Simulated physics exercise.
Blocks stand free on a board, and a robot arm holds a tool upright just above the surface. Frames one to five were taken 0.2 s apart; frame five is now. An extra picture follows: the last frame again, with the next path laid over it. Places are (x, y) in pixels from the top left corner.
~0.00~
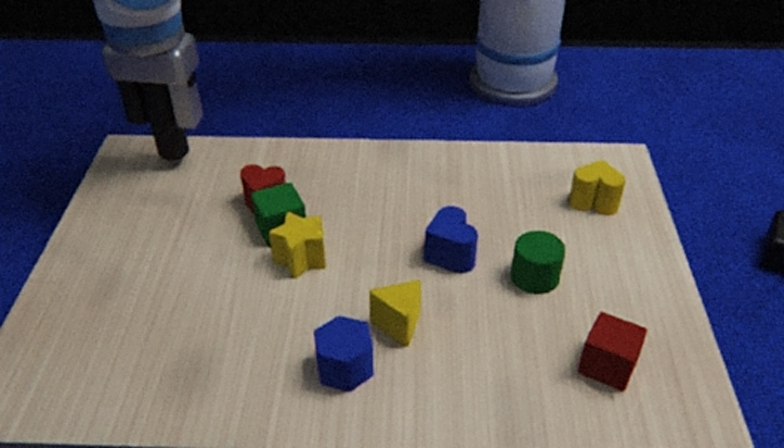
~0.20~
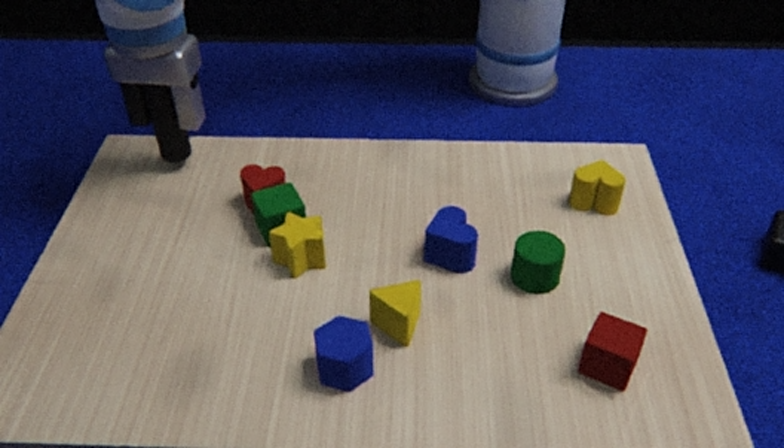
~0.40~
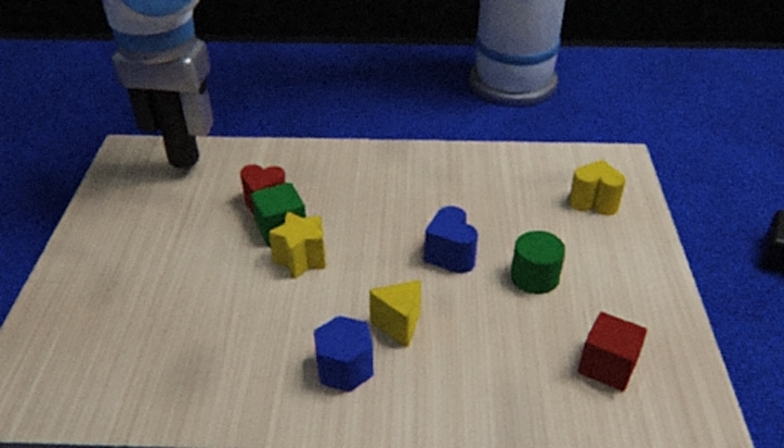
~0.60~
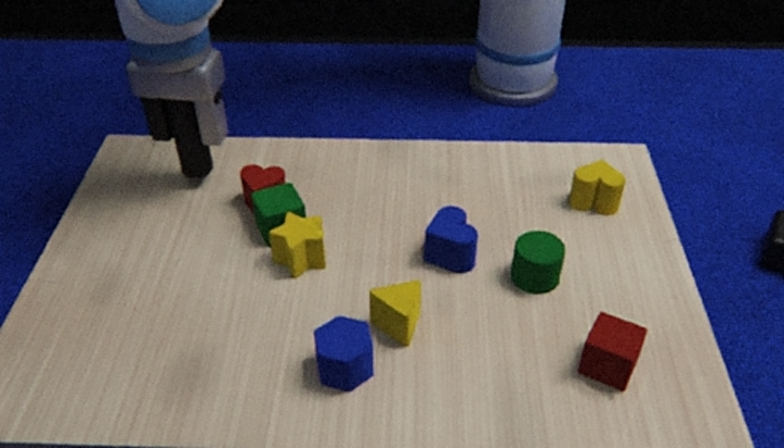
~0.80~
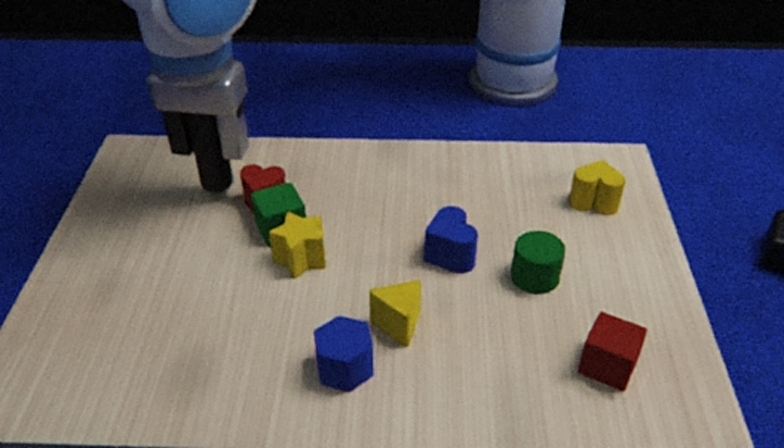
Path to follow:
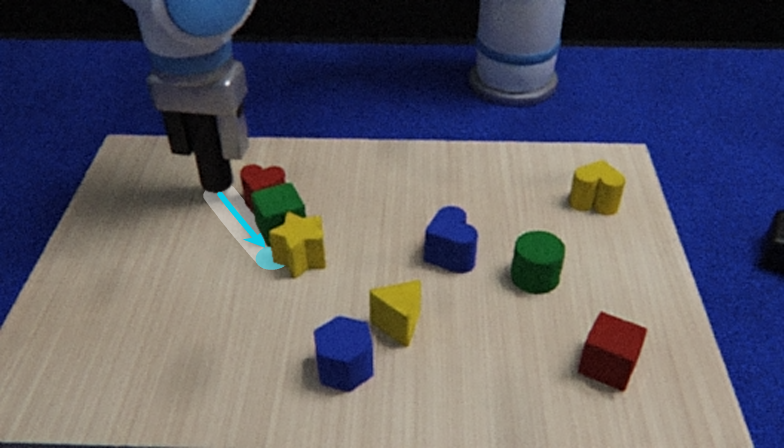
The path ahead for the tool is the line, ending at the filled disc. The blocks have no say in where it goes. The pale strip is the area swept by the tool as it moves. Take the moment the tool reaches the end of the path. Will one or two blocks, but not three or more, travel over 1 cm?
Short answer: Yes.
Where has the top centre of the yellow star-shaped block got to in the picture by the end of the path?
Around pixel (319, 236).
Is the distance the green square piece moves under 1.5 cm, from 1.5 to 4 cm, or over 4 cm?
The best fit is 1.5 to 4 cm.
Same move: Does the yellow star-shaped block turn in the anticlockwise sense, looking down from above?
My answer is no.
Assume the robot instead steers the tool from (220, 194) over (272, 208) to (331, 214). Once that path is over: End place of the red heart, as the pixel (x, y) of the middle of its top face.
Located at (351, 167).
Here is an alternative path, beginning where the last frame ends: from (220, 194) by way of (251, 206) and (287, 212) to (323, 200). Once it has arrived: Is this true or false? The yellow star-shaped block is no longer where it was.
That is true.
Path on the board, straight from (220, 194) to (274, 257).
The first path, step by step. One third of the way, tool (234, 204); nothing pushed yet.
Two thirds of the way, tool (252, 225); green square piece (296, 203), turned 35° anticlockwise; yellow star-shaped block (308, 232), turned 30° clockwise.
At the end, tool (272, 247); red heart in place; green square piece (307, 206), turned 75° anticlockwise; yellow star-shaped block (319, 236), turned 50° clockwise.
